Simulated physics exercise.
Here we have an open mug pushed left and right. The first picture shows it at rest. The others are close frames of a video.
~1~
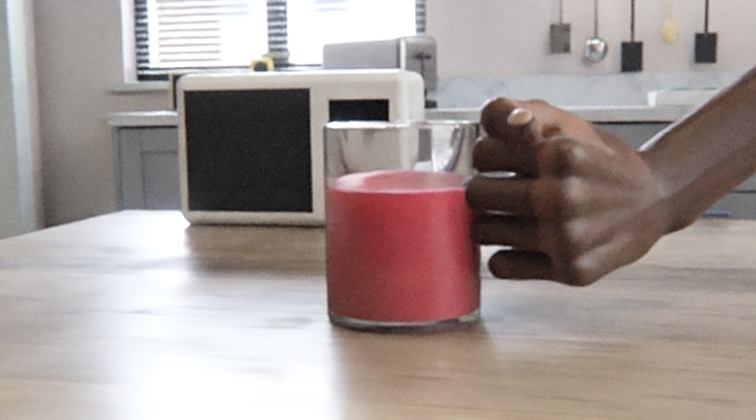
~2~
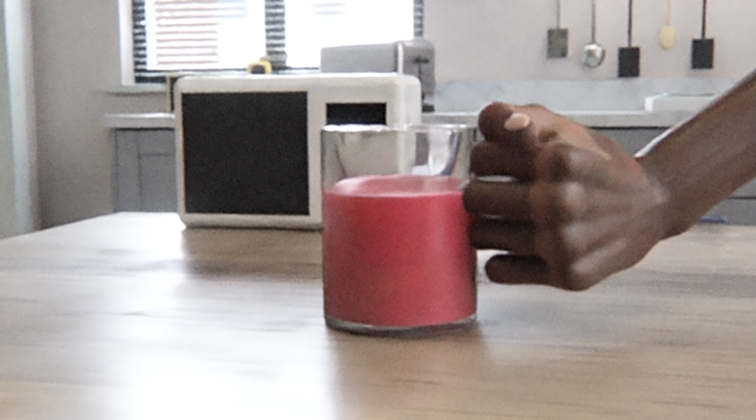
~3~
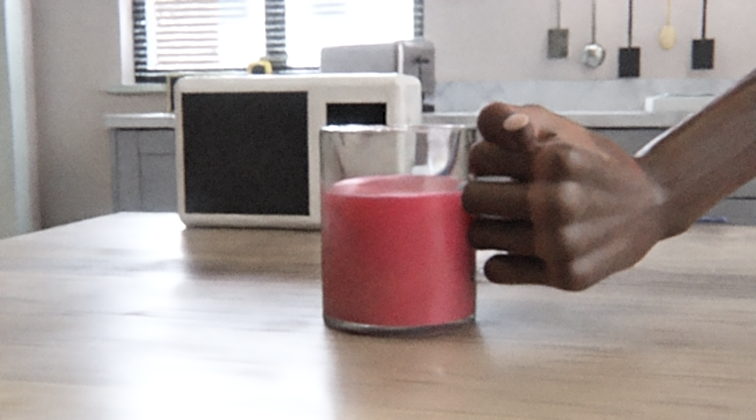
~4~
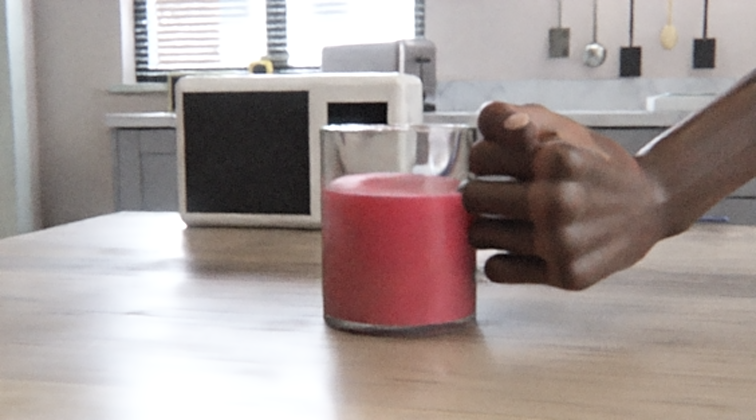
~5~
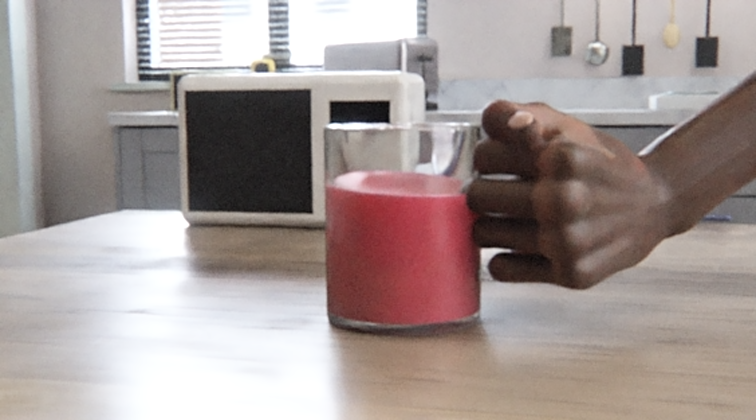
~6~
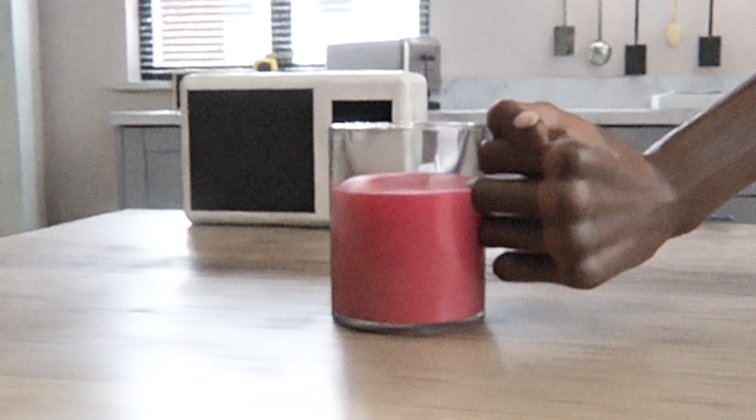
In this clip, a hand grips a clear mug of red liquid on a wooden table in a kitchen and shifts it very slightly left, then slightly right, while the liquid's surface tilts faintly and levels again.
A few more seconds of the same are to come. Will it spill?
It keeps it all in.
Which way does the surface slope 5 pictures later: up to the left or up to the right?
The right-hand side.
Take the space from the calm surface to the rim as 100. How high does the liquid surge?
About 40 per cent.
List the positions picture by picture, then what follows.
The first frame shows mug (403, 214) about two thirds full; at rest.
The second frame shows mug about two thirds full, surface at (399, 190); surface about level.
The third frame shows mug (400, 218) about two thirds full; surface about level.
The fourth frame shows mug about two thirds full, surface at (399, 189); surface about level.
The fifth frame shows mug (403, 216) about two thirds full; surface a little higher on the left.
The sixth frame shows mug about two thirds full, surface at (408, 187); surface about level.
Soon after, the highest wave so far stays far below the rim.
Later, the highest wave so far climbs under half way to the rim.
In the end, the highest wave so far climbs under half way to the rim; nothing has left it.
